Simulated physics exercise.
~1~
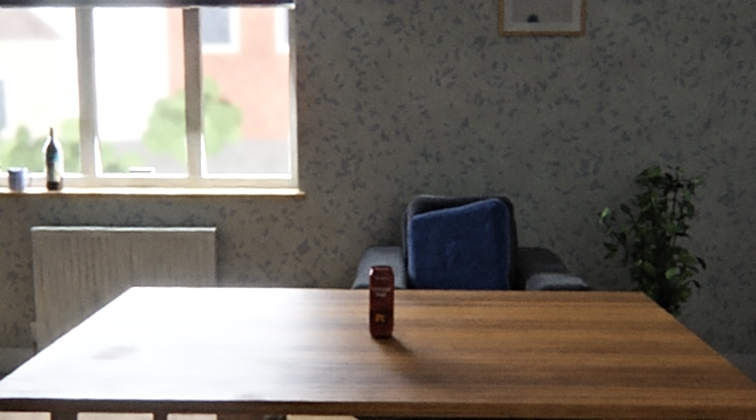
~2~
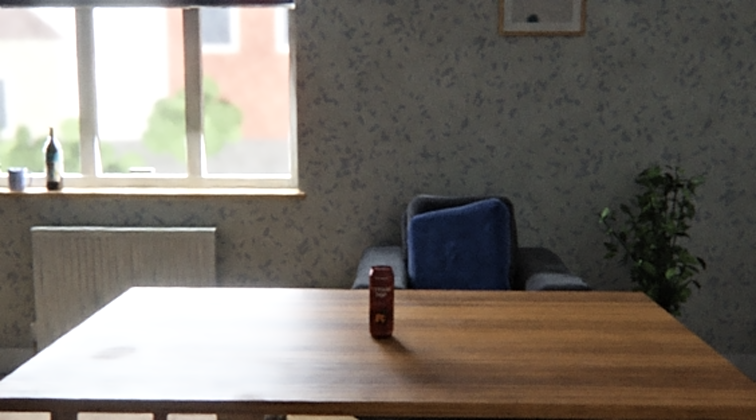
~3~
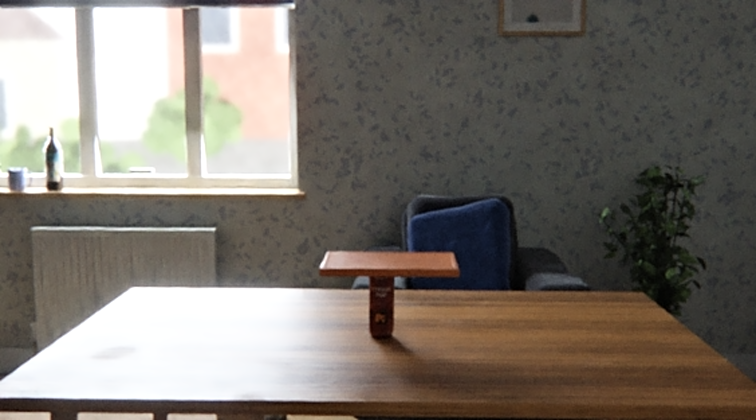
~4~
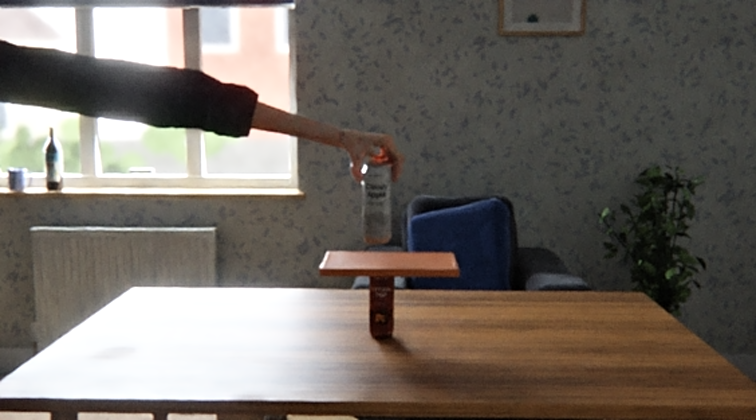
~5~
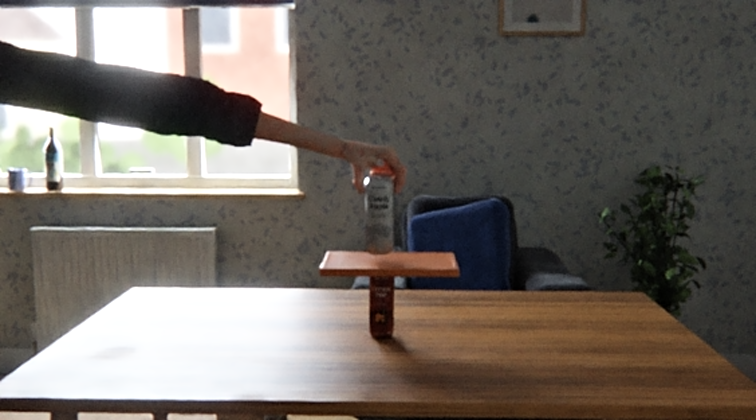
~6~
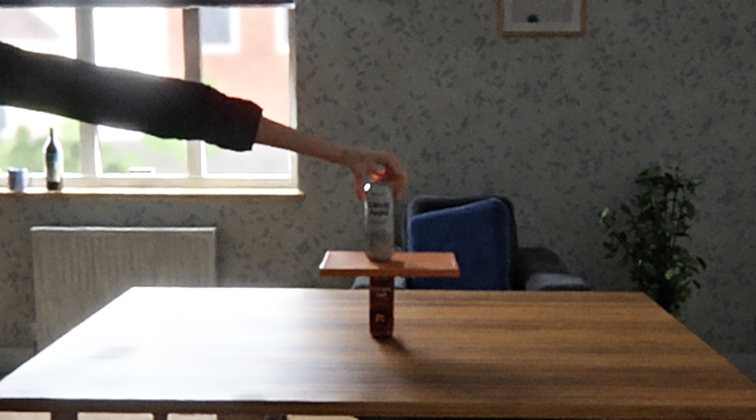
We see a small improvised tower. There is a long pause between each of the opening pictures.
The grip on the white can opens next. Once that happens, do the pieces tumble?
I predict the stack will bear it.
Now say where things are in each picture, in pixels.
The last thing is not in view yet, in the first frame.
The last thing is not in view yet, in the second frame.
The last thing is not in view yet; orange lid (390, 264), in the third frame.
On its way; white can (377, 204); orange lid (390, 264), in the fourth frame.
On its way; white can (380, 215); orange lid (390, 264), in the fifth frame.
Set down, still held; white can (380, 222); orange lid (390, 264), in the sixth frame.
Then, 0.20 s past the last view, nothing moves.
Then, 0.50 s past the last view, white can resting near (380, 222).
Finally, all 3 still in place. Final places as the last picture's camera would see them, white can near (380, 222). The stack stays up.
